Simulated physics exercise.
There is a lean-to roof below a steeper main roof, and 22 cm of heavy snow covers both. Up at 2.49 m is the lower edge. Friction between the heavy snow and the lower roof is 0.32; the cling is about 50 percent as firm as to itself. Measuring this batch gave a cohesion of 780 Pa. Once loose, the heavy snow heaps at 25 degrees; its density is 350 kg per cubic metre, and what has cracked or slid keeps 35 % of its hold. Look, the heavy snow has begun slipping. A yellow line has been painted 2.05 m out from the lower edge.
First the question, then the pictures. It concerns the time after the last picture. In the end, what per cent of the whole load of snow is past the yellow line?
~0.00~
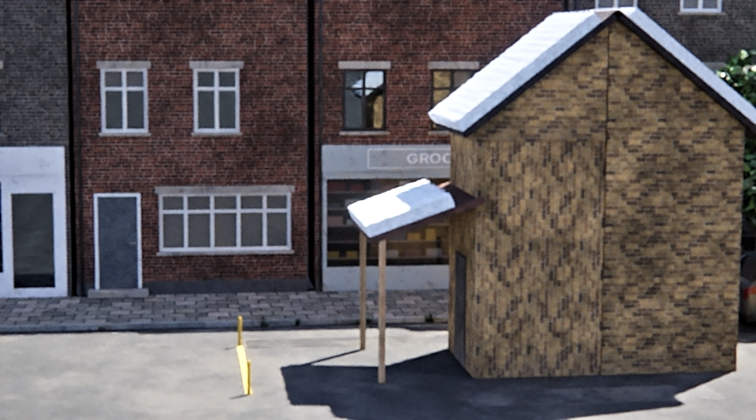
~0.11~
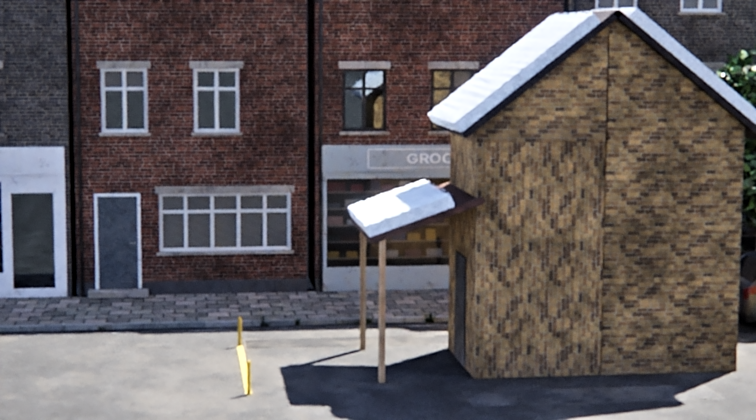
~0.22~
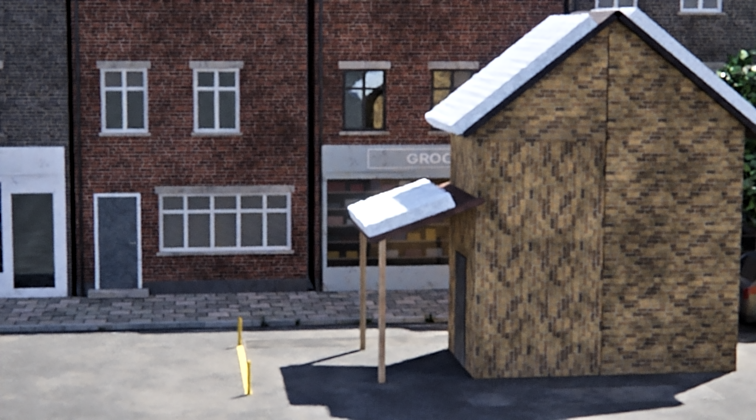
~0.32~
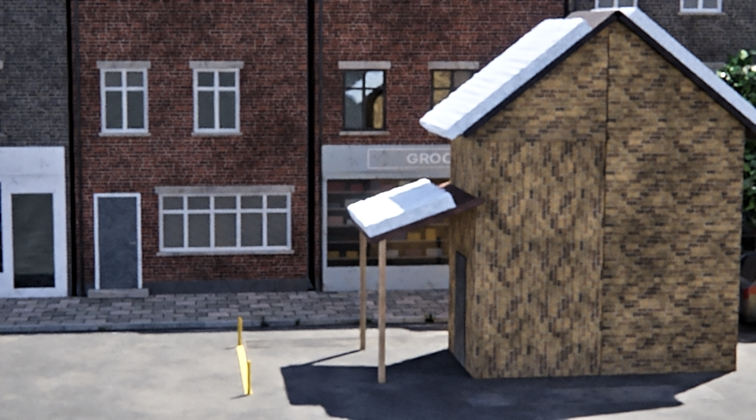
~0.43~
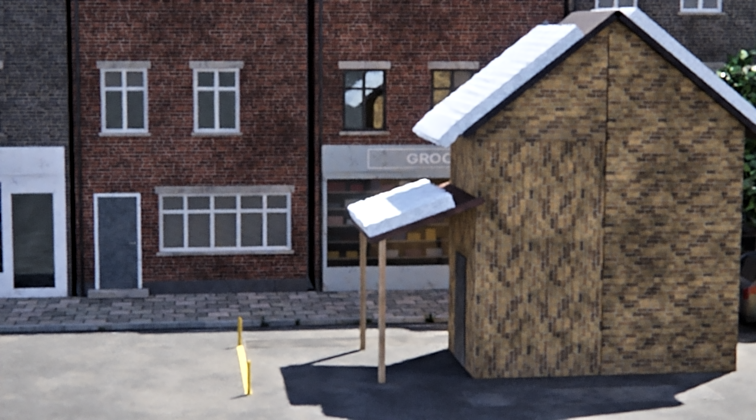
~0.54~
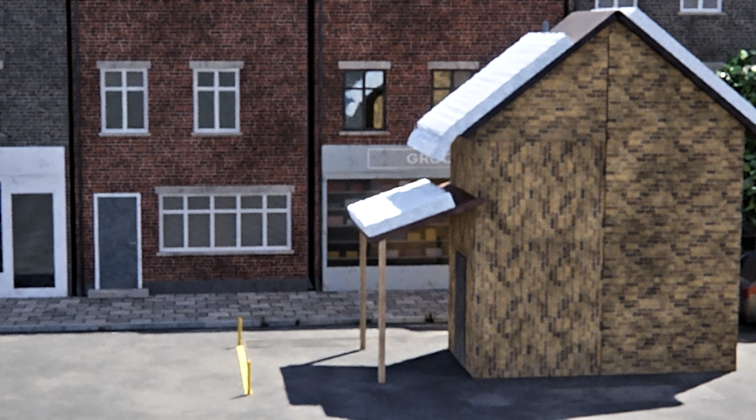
Close to 40 per cent.
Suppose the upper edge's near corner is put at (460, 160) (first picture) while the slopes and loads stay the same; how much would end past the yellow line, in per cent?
Roughly 25 %.
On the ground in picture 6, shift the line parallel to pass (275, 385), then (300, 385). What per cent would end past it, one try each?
Roughly 50 per cent and roughly 65 per cent.
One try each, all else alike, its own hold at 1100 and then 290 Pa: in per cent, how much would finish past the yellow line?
Going in order, it's 35 % and then 45 %.
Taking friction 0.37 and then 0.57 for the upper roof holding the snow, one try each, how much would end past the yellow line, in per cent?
It would be 30 % the first time and 12 % the second.
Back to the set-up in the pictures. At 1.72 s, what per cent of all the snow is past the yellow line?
Around 0 percent of it.
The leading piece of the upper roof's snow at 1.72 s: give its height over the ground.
About 1.2 m.
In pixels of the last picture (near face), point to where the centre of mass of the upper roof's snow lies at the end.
I'd put it at around pixel (235, 362).
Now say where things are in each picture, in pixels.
The first frame shows leading edge of the heavy snow at (461, 119).
The second frame shows leading edge of the heavy snow at (460, 119), its middle shifted 2.2 cm.
The third frame shows leading edge of the heavy snow at (457, 130), its middle shifted 9.1 cm, 3 % of it past the upper edge, in one piece.
The fourth frame shows leading edge of the heavy snow at (452, 125), its middle shifted 21 cm, 7 % of it past the upper edge, in one piece.
The fifth frame shows leading edge of the heavy snow at (445, 133), its middle shifted 38 cm, 13 % of it past the upper edge, in one piece.
The sixth frame shows leading edge of the heavy snow at (436, 152), its middle shifted 61 cm, 20 % of it past the upper edge, cracking.
After 1.08 s, none is below the lower edge and 0 % is past the line.
After 1.72 s, 56 % is below the lower edge and 0 % is past the line.
After 2.36 s, 74 % is below the lower edge and 40 % is past the line.
After 3.00 s, 74 % is below the lower edge and 40 % is past the line.
After 3.10 s, at the end, 74 % is below the lower edge and 40 % is past the line.
